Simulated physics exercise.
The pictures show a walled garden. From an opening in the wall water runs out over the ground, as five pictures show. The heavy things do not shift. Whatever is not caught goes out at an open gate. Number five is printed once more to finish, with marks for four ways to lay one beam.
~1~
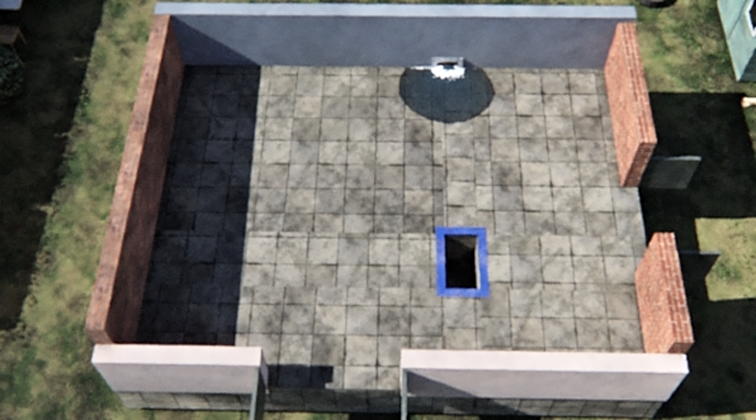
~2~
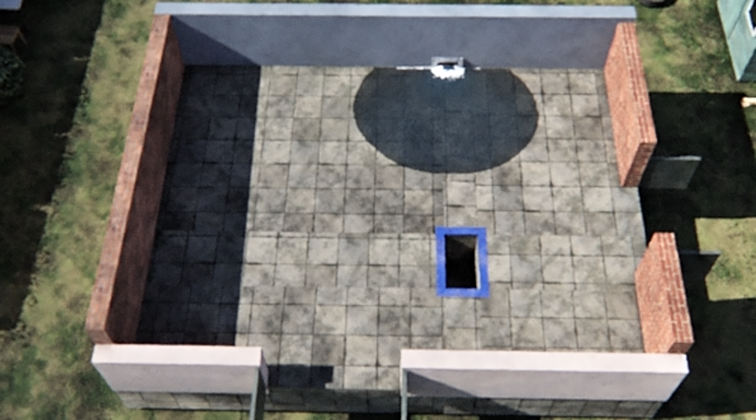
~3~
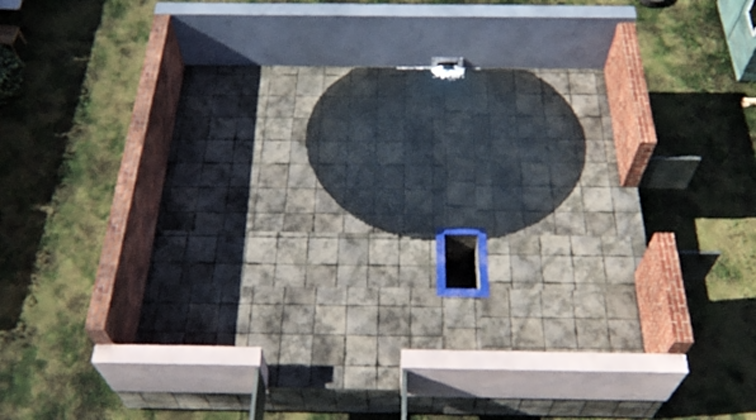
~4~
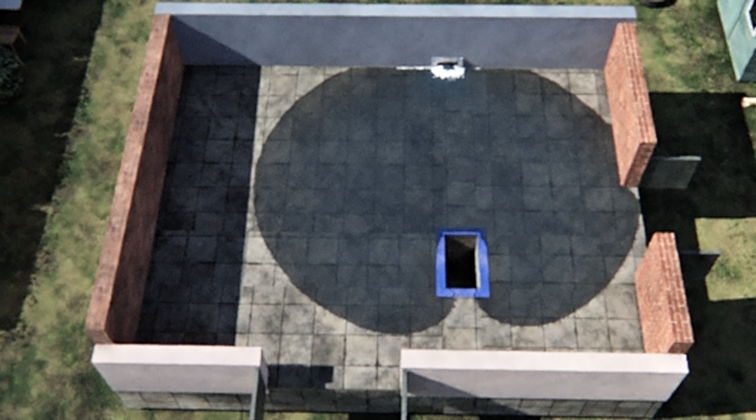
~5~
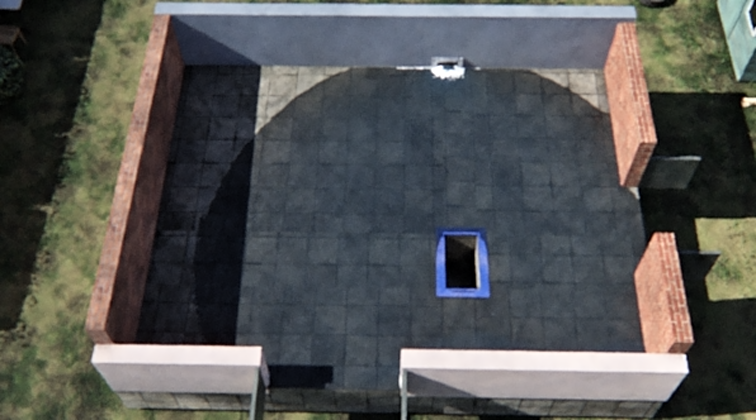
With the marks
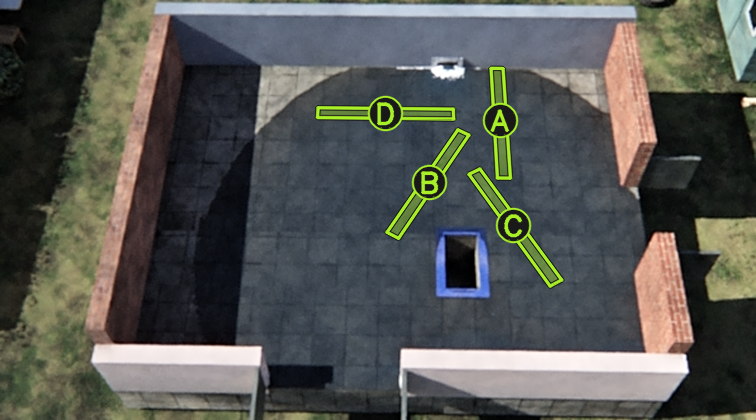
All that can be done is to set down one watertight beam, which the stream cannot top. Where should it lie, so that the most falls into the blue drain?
A beats the others.
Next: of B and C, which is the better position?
It is C.
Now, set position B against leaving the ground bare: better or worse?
Position B is worse.
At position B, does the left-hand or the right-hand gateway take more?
The left one.
In lime, A from (503, 178) to (497, 68); B from (392, 235) to (463, 132); C from (474, 171) to (555, 283); D from (317, 112) to (453, 114).
If A is chosen, about 34 % of the stream goes into the blue drain, about 65 % out by the gates.
If B is chosen, about 15 % of the stream goes into the blue drain, about 84 % out by the gates.
If C is chosen, about 24 % of the stream goes into the blue drain, about 76 % out by the gates.
If D is chosen, about 19 % of the stream goes into the blue drain, about 81 % out by the gates.
